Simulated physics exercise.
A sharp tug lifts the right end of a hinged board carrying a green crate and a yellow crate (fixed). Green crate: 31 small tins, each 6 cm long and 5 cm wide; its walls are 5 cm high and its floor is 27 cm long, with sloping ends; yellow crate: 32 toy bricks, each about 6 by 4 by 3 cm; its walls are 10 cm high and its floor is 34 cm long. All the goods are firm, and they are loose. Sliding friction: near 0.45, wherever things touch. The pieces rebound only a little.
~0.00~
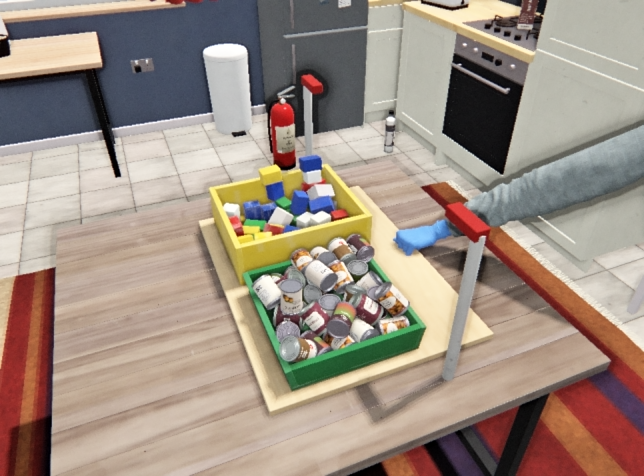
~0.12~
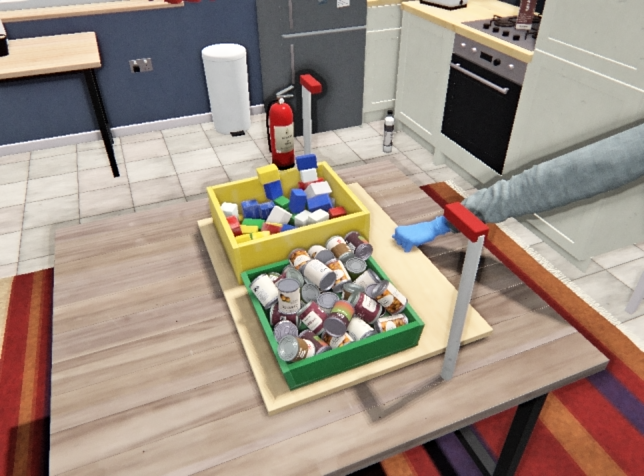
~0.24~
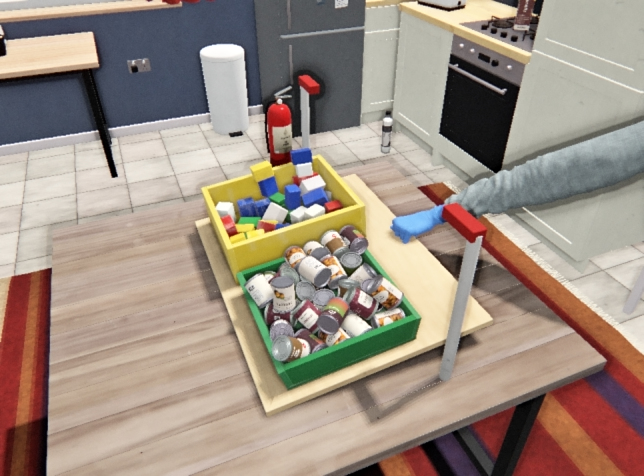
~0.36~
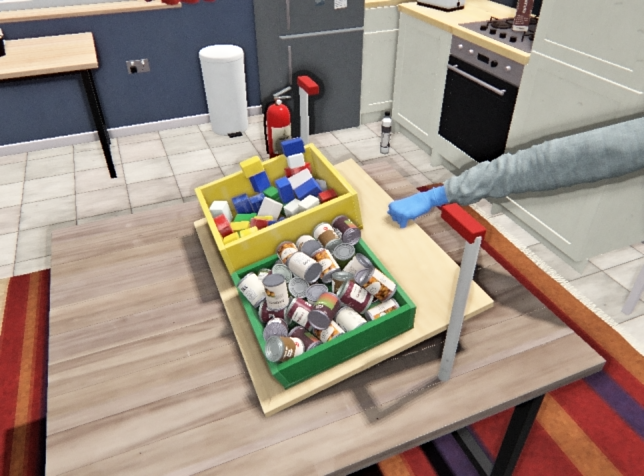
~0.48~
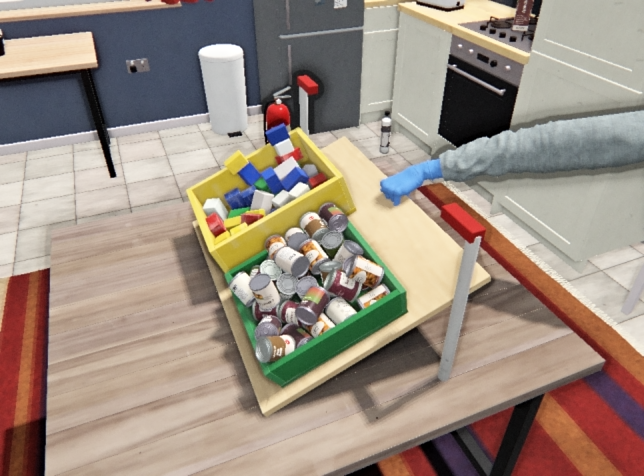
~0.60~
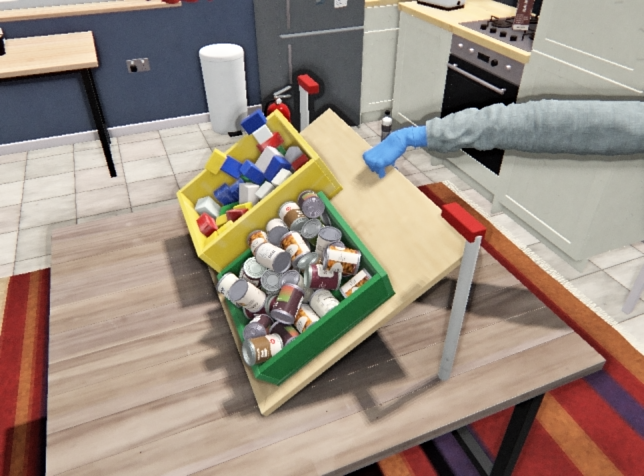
A gloved hand raised the right side of a wooden board on a table, tilting it steeply leftward, while the yellow crate of colorful blocks and green crate of small tins leaned with it.
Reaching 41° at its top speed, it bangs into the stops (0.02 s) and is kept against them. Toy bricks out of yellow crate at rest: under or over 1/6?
Under.
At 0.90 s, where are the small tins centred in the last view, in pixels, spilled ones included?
Roughly at (265, 288).
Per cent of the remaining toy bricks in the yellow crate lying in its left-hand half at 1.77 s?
Share in that half: Roughly 90 percent.
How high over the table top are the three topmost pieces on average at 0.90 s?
Their middles average near 24 cm high.
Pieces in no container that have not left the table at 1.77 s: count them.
About 14 of them.
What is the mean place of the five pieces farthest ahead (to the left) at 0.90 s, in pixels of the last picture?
Mean position approx. (194, 297).
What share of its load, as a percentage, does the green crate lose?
The green crate comes in at 50 in a hundred.
After 0.66 s, the board meets the red stops.
After 0.76 s, tilt 41°; green crate 30 in, 1 out and yellow crate 32 in, 0 out.
After 0.90 s, tilt 41°; green crate 28 in, 3 out and yellow crate 32 in, 0 out.
After 1.16 s, tilt 41°; green crate 21 in, 10 out and yellow crate 31 in, 1 out.
Final count (at 1.77 s), green crate 16 in, 15 out and yellow crate 31 in, 1 out. Asked share, 1 of 32, 3 per cent.
